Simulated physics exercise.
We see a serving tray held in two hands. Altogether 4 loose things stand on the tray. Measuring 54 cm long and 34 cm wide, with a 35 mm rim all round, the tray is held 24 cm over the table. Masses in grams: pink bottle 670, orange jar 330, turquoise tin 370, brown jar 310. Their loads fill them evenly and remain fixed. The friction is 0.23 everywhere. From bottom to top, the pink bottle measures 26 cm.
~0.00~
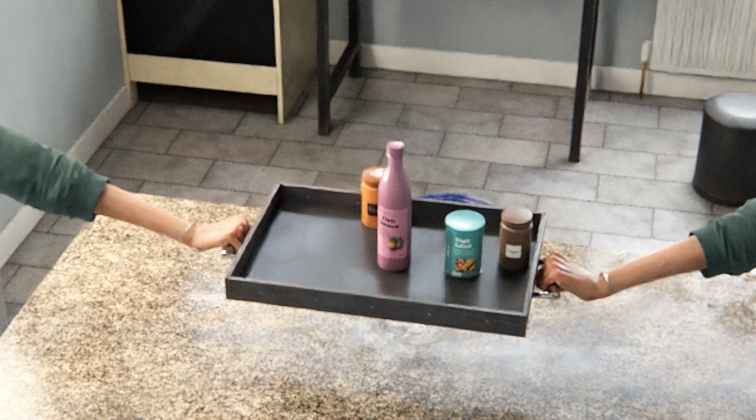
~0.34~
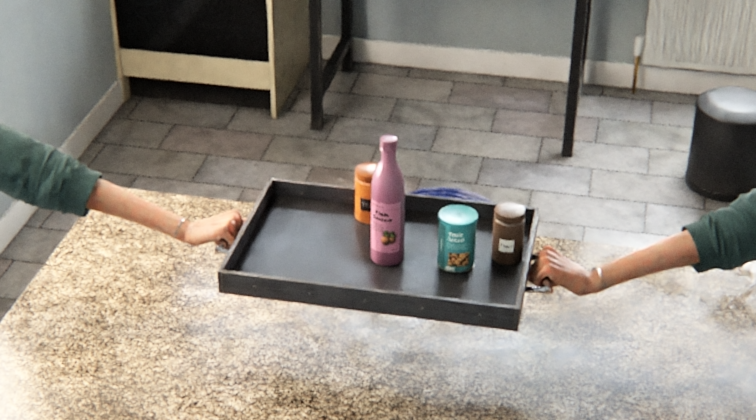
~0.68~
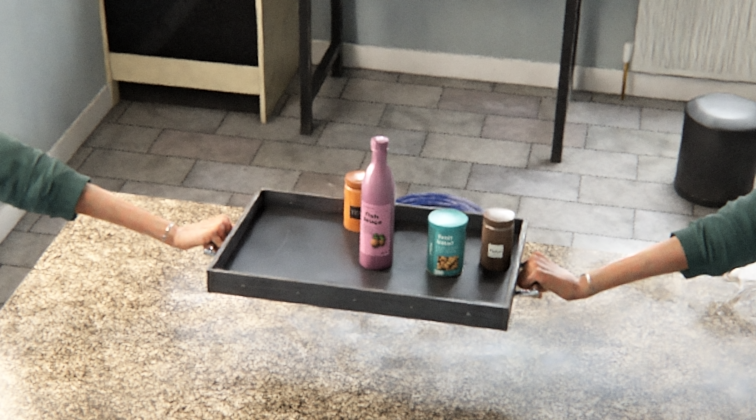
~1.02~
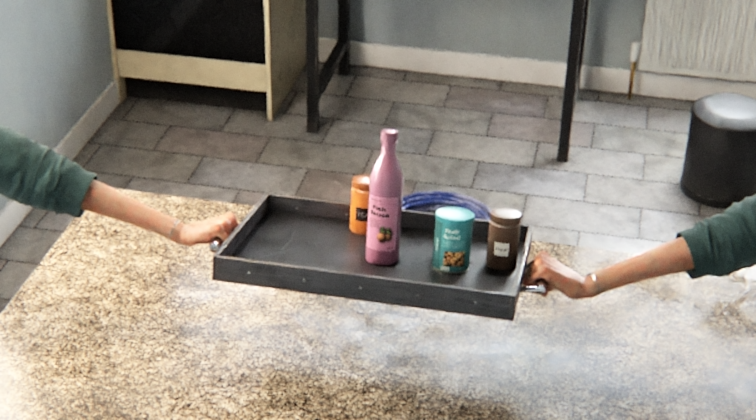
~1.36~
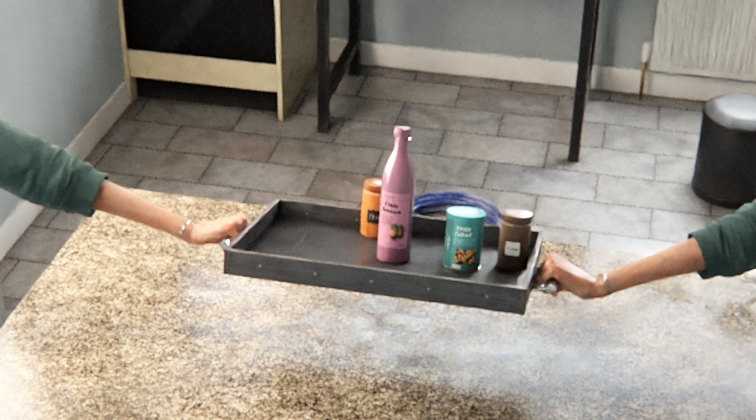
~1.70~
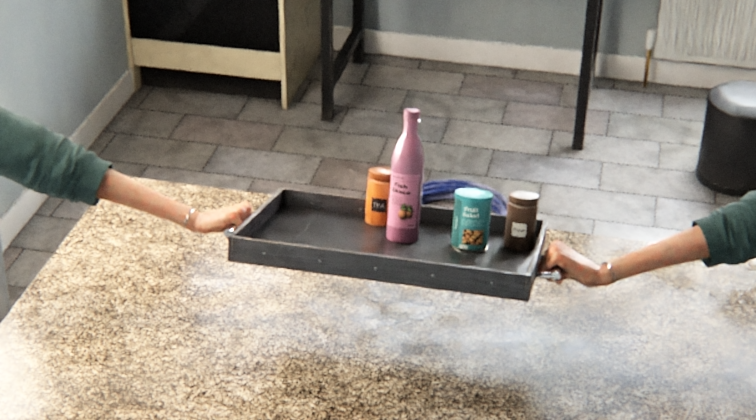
We see two hands holding a dark tray carrying a pink bottle, an orange jar, a turquoise tin and a brown jar above a table; the tray's far edge gradually dips, then the tin slides slightly toward that edge.
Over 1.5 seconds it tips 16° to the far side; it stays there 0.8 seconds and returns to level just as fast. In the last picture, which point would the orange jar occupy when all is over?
I would say roughly (381, 182).
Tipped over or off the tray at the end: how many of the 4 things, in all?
Altogether, 1.
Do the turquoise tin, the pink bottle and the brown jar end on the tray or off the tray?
Observed: Turquoise tin remains in bounds; pink bottle exits its support; brown jar remains in bounds.
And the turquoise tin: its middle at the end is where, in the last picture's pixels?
Its middle comes to rest around (477, 195).
By 1.90 s, tray at 16°, far edge down; pink bottle 12 cm from its spot; turquoise tin 11 cm from its spot; brown jar 10 cm from its spot.
By 2.40 s, tray at 16°, far edge down; pink bottle now off the tray; turquoise tin 14 cm from its spot; brown jar 10 cm from its spot.
By 3.00 s, tray at 11°, far edge down; turquoise tin 14 cm from its spot; brown jar 10 cm from its spot.
When it is over (4.4 s), off the tray, pink bottle; not toppled but over 5 cm from the start, turquoise tin and brown jar; the last one within 5 cm of the start. In the last view, orange jar near (381, 182).
